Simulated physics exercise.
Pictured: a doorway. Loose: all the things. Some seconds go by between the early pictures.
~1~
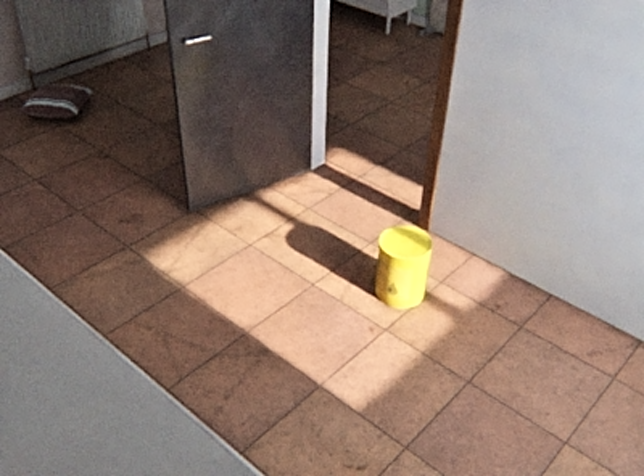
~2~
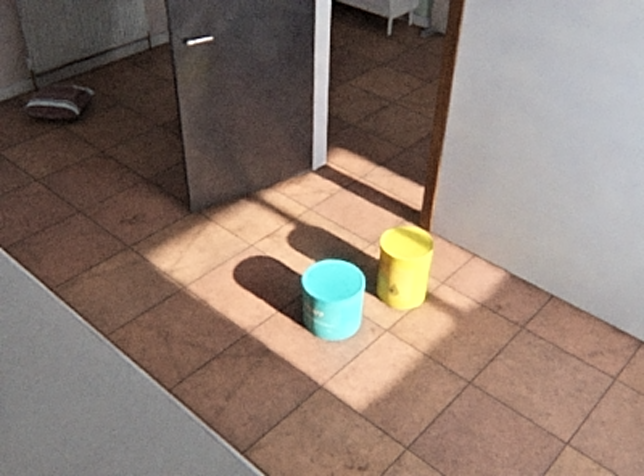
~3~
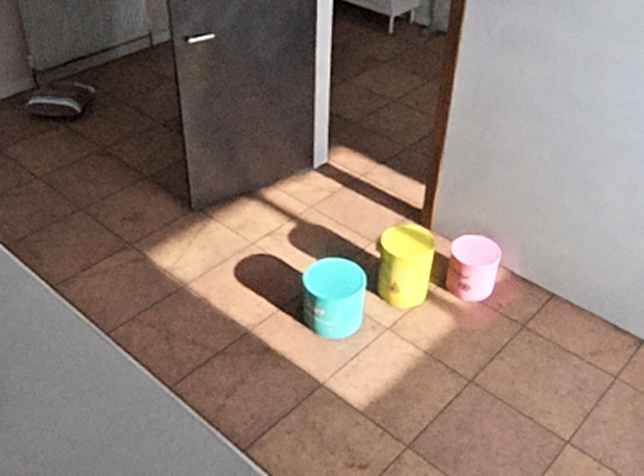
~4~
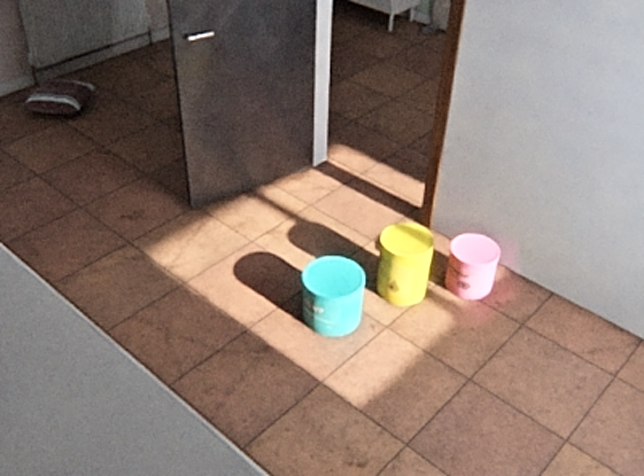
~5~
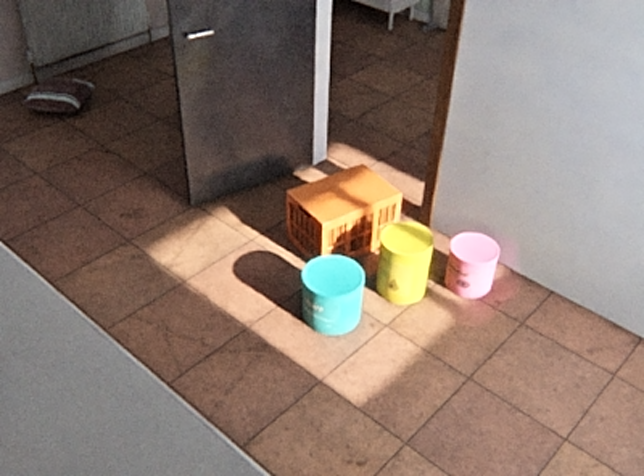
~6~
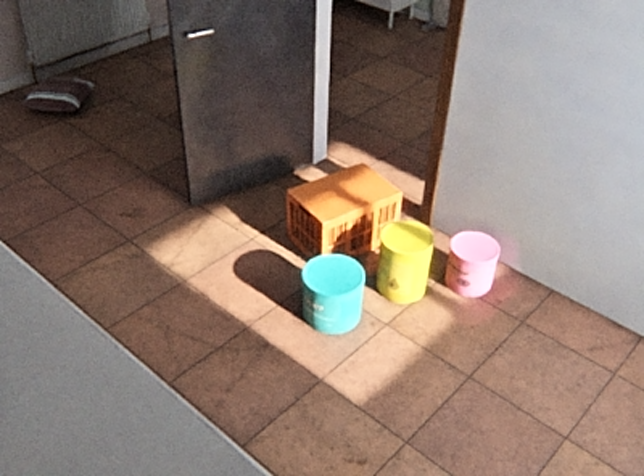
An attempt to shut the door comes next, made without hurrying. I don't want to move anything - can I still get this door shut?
No, you cannot.
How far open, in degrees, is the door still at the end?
It comes to about 55°.
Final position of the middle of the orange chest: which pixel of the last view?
Roughly (351, 216).
Then, 0.50 s later than the last frame, open by 85°.
Then, 0.80 s later than the last frame, open by 59°.
When it is over, open by 56°; all 4 as before. End places, in pixels of the last picture, orange chest near (351, 215).
